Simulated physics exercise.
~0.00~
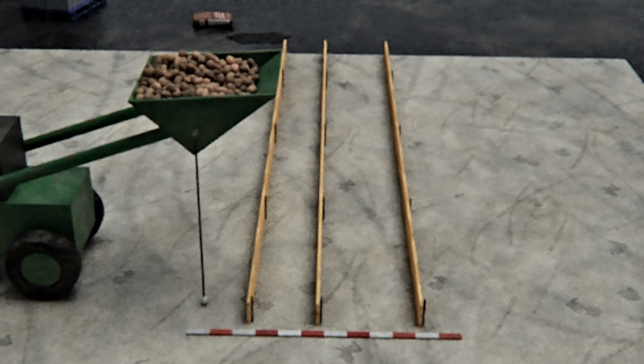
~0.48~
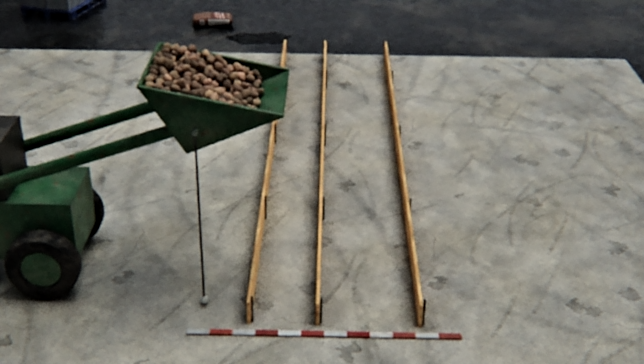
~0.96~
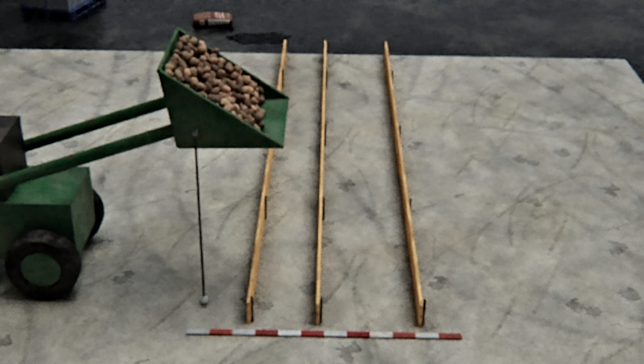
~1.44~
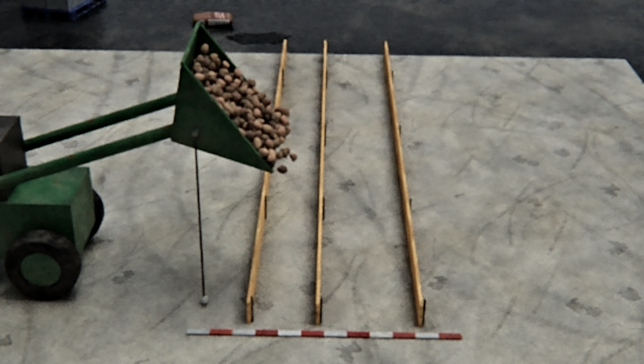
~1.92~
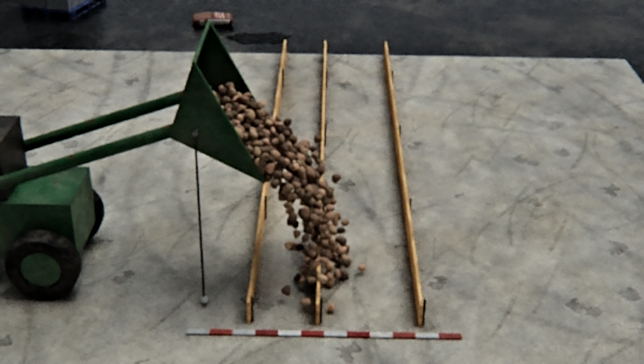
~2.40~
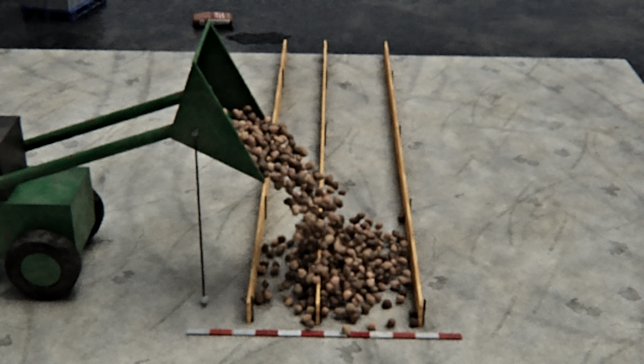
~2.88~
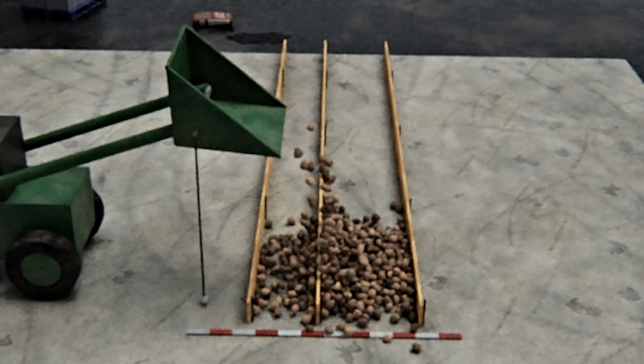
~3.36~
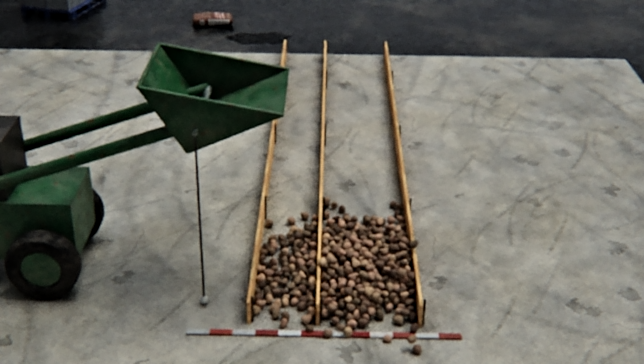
A green loader's bucket full of brown stones tipped to the right, and the stones poured down onto the pale floor, spreading in a heap among three wooden planks. The emptied bucket then tilted back up, leaving the pile behind.
